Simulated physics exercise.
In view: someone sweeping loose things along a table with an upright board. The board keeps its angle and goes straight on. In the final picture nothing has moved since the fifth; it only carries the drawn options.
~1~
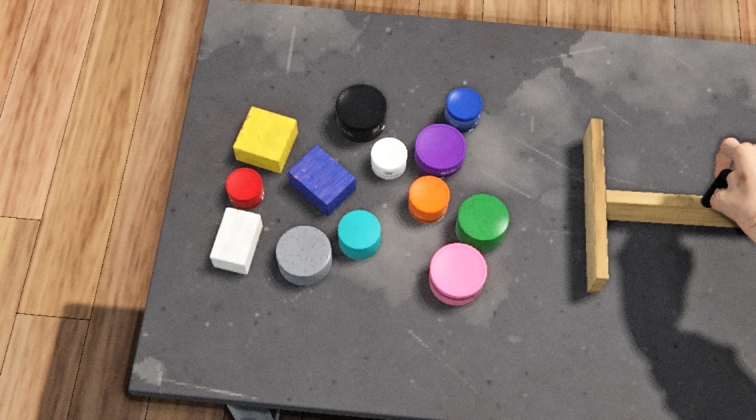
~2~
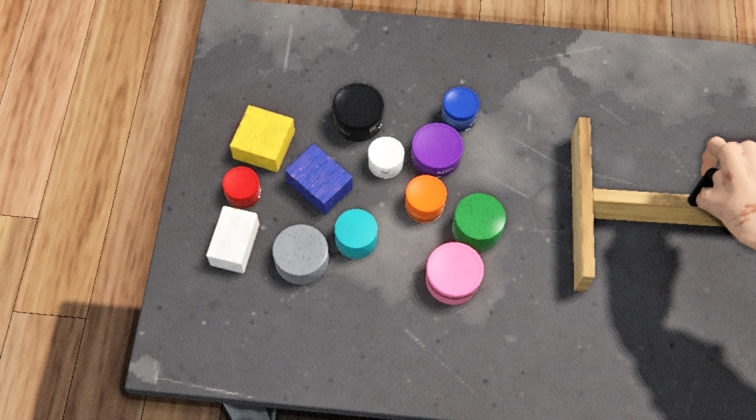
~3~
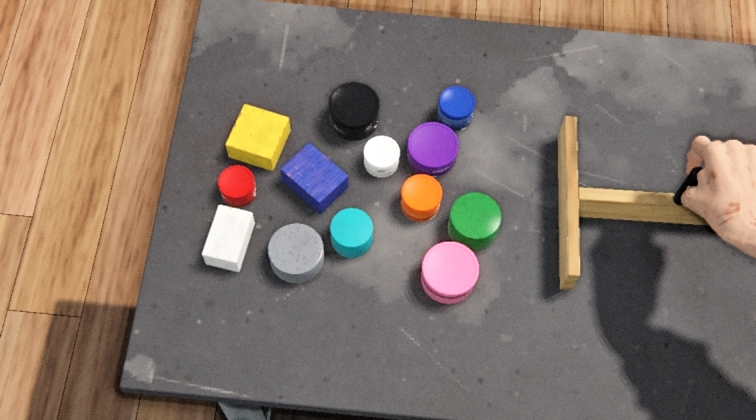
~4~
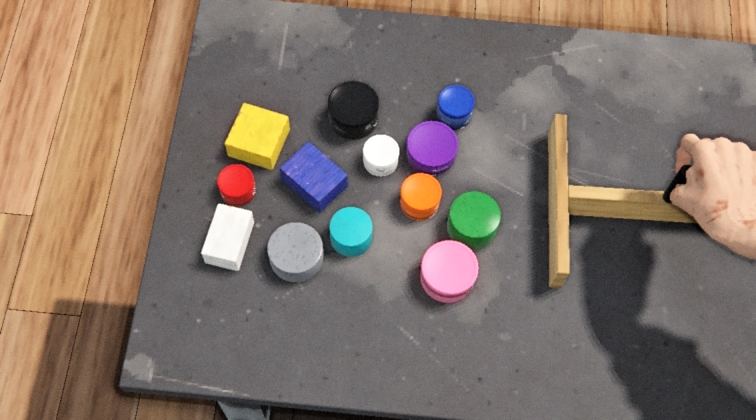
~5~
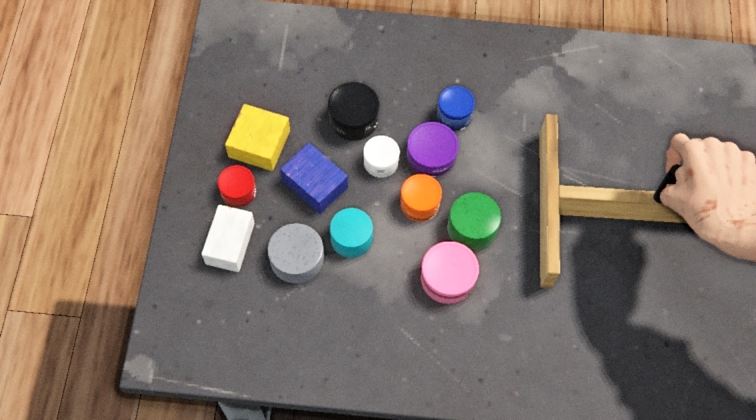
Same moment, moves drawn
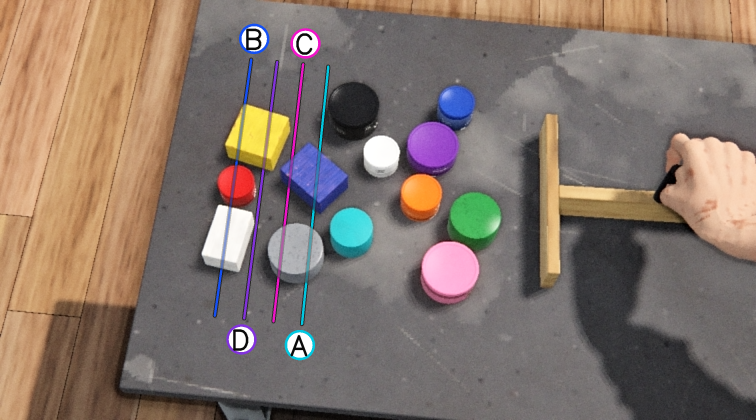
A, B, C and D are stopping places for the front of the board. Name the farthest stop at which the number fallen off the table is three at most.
The farthest such stop is B.
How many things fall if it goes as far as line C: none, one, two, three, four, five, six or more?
The count is none.
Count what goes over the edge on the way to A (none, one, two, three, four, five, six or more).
By then, none.
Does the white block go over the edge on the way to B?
No.
On the marked copy, A at (316, 187); B at (234, 180); C at (289, 185); D at (262, 182).
Taking B. A third of the way, board (438, 180); blue jar (447, 103); pink jar (399, 270).
Two thirds of the way, board (323, 169); red tub (203, 201); white block (206, 247).
When it is over, board (235, 161); yellow block over the edge; blue block over the edge; three fallen.
As for the rest, A is within the limit but short; C is within the limit but short; D is within the limit but short.
